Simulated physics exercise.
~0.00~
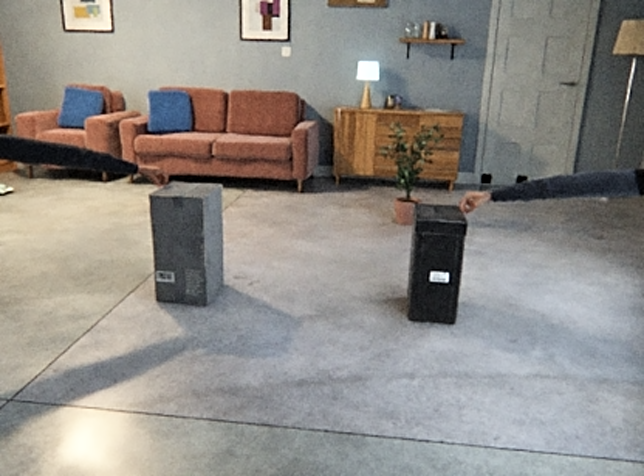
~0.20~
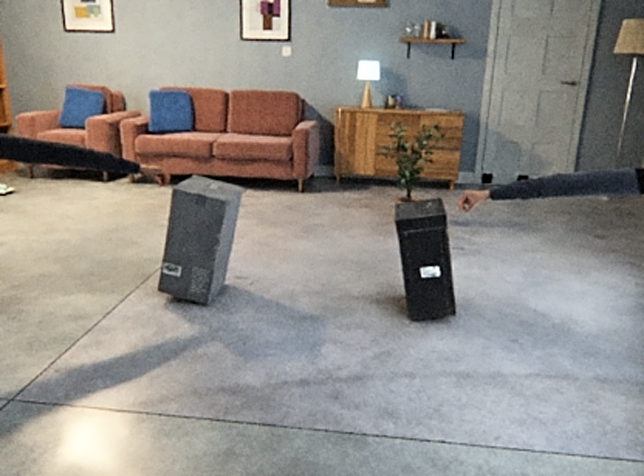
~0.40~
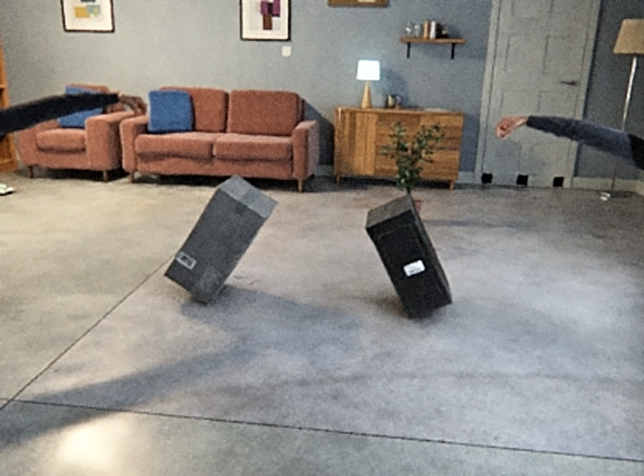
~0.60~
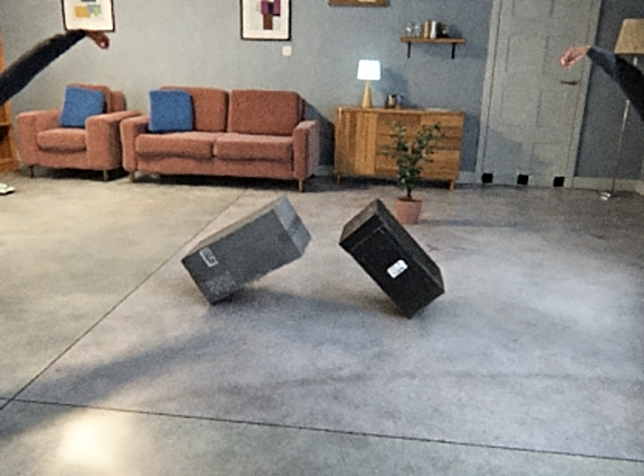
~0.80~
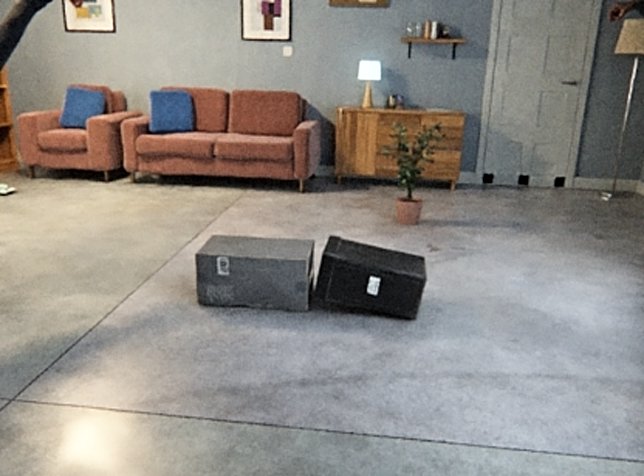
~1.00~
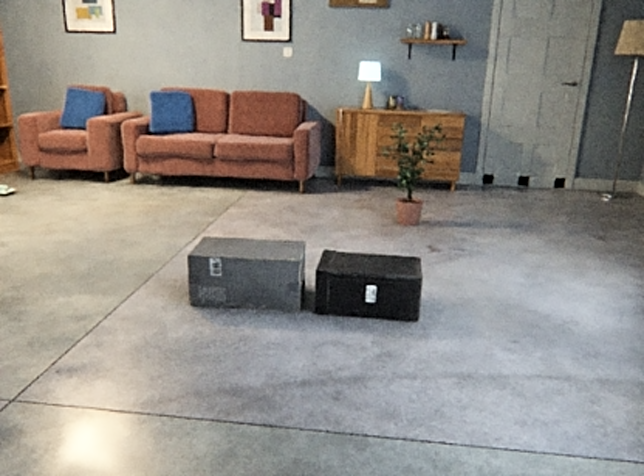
A grey box and a black box, standing upright on the floor, were tipped toward each other by a hand on either side, and as the hands drew back both toppled inward and ended up lying on their sides, close together.
